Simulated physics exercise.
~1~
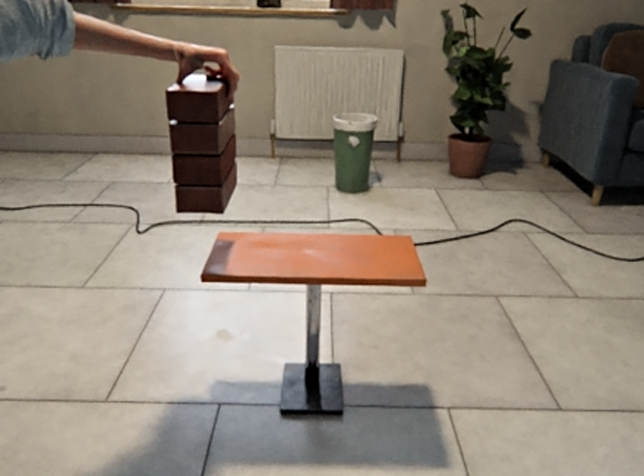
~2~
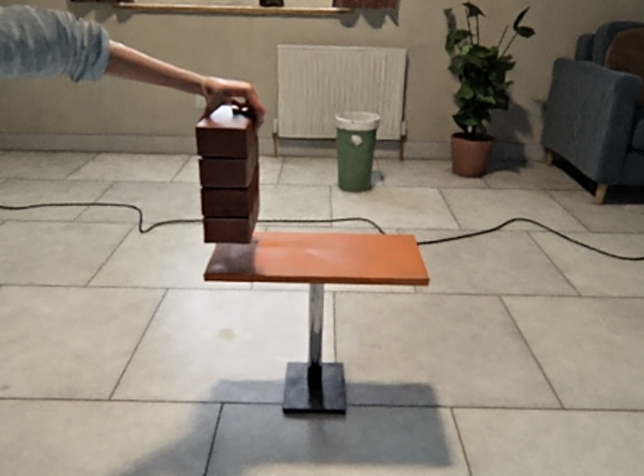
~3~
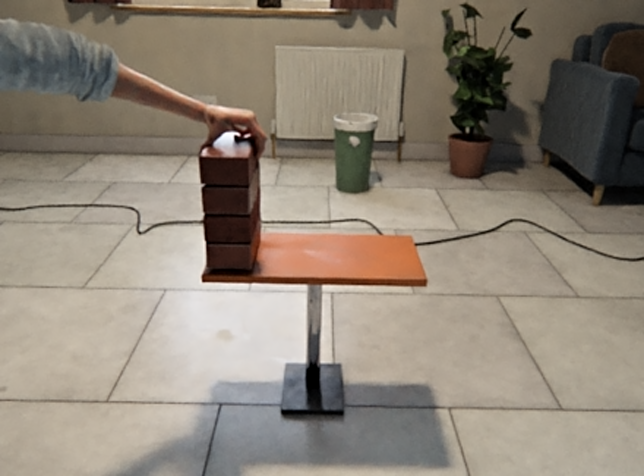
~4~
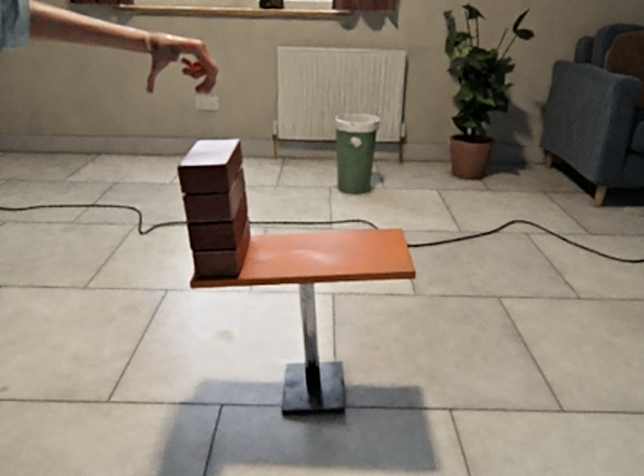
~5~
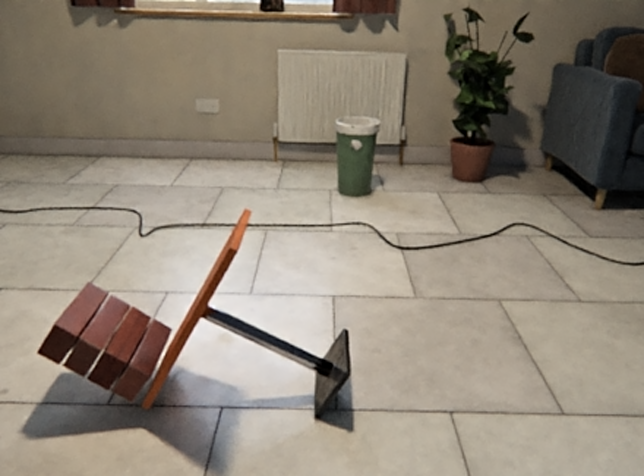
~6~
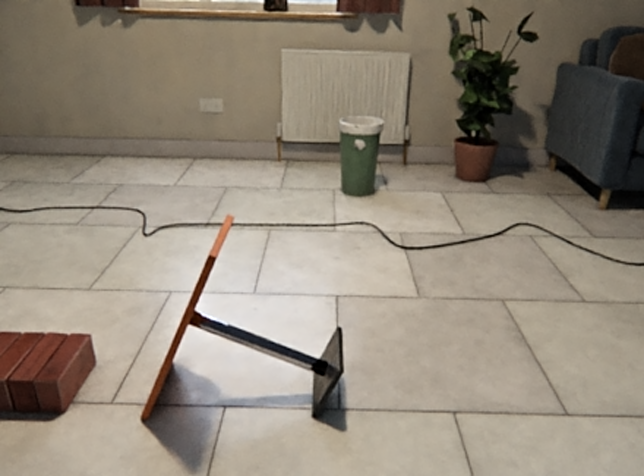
A stack of four dark red bricks is lowered by a hand onto the left end of a small orange-topped side table with a slim metal post and square black base. The slightly swaying view faces a pale tiled room with a radiator, a green bin, a potted plant and a blue-grey armchair at right, a black cable trailing across the floor. The hand lets go and draws back as the table starts leaning left. The table topples leftward, carrying the bricks down. The bricks end on the floor at left, beside the overturned table.
